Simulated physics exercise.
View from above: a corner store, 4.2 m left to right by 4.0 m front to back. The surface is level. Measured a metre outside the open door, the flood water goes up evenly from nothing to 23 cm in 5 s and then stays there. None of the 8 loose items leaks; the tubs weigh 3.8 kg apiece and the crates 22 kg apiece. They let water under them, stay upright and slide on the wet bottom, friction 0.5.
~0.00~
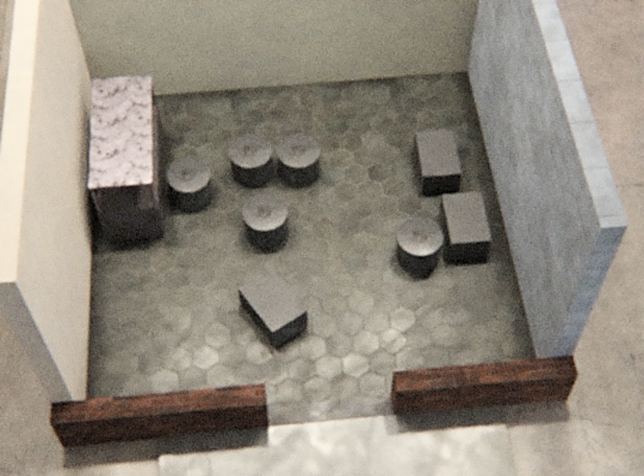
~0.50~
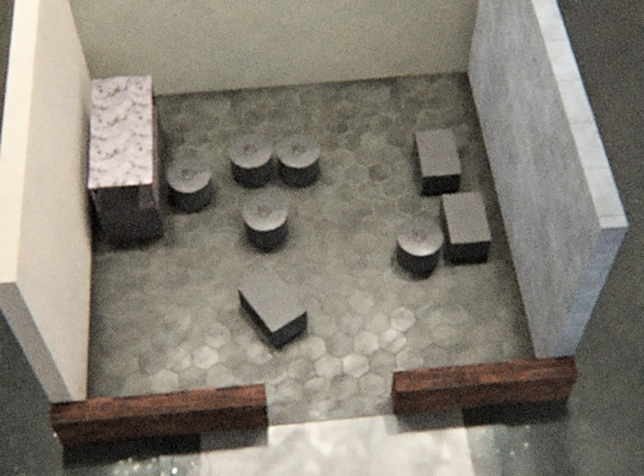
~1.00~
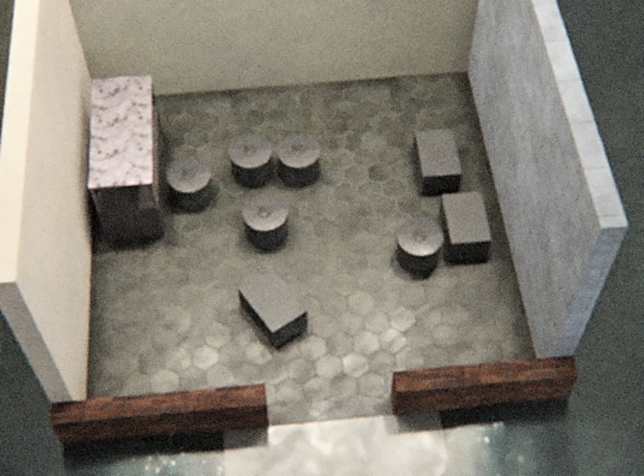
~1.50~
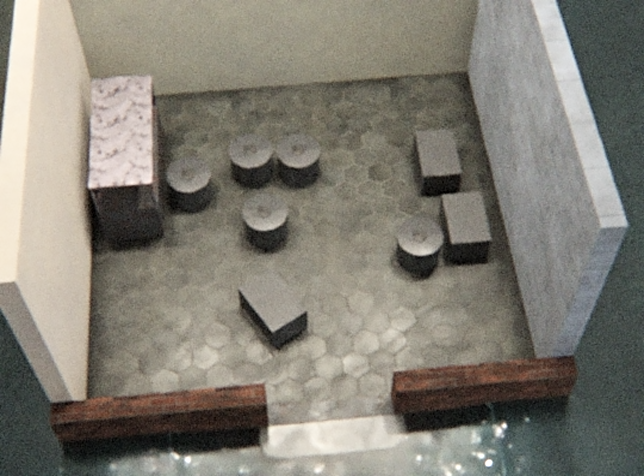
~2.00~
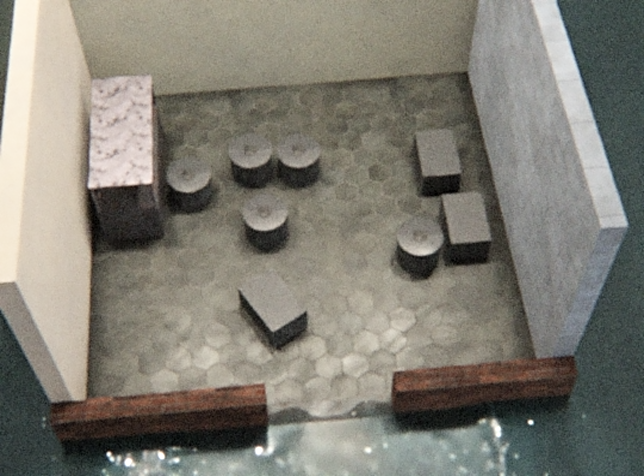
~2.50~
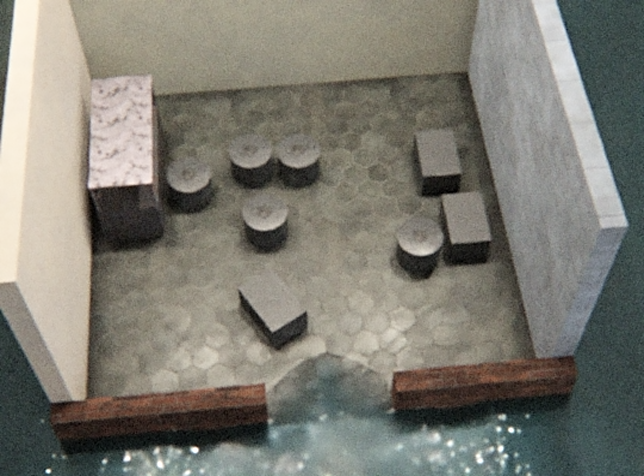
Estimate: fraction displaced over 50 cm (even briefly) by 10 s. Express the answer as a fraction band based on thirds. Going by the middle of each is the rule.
The band is one third to two thirds.
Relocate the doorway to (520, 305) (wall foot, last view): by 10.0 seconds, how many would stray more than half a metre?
That would give 5.
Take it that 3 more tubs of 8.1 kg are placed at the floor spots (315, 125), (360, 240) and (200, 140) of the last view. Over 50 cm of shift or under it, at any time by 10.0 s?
First one crosses the line, second one crosses the line, third one stays inside the line.
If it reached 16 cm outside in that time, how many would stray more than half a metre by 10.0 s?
The answer would then be 2.
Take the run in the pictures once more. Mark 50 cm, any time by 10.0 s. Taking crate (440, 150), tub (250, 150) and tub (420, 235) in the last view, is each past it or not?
Taking them in that order, the first is within the limit, the second within the limit and the third beyond the limit.
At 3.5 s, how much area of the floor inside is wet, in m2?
Roughly 2.0 m2 of it is wet.
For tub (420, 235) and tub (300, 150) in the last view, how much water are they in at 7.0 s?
I'd estimate 6 cm for the first and 4 cm for the second.
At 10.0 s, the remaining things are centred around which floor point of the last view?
Mean position: Approximately (279, 184).
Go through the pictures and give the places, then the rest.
A tub at (299, 150), on the bottom; a crate at (466, 217) rests on the ground; 0.0 m2 under water; 0 of 8 have shifted, in the first picture.
A tub at (299, 150), on the bottom; a crate at (466, 217), on the bottom; water covers 0.0 m2; 0 of 8 have shifted, in the second picture.
A tub at (299, 150) rests on the ground; a crate at (466, 217), on the bottom; 0.0 m2 under water; 0 of 8 have shifted, in the third picture.
A tub at (299, 150), on the bottom; a crate at (466, 217), on the bottom; water covers 0.0 m2; 0 of 8 have shifted, in the fourth picture.
A tub at (299, 150) rests on the ground; a crate at (466, 217), on the bottom; 0.0 m2 under water; 0 of 8 have shifted, in the fifth picture.
A tub at (299, 150) rests on the ground; a crate at (466, 217) rests on the ground; water covers 0.4 m2; 0 of 8 have shifted, in the sixth picture.
After 3.5 s 0 of 8 are over 50 cm from their spots; 0 afloat.
After 4.5 s 0 of 8 are over 50 cm from their spots; 0 afloat.
After 7.0 s 3 of 8 are over 50 cm from their spots; 2 afloat.
After 10.0 s 3 of 8 are over 50 cm from their spots, and 3 have been at some point; 6 afloat.
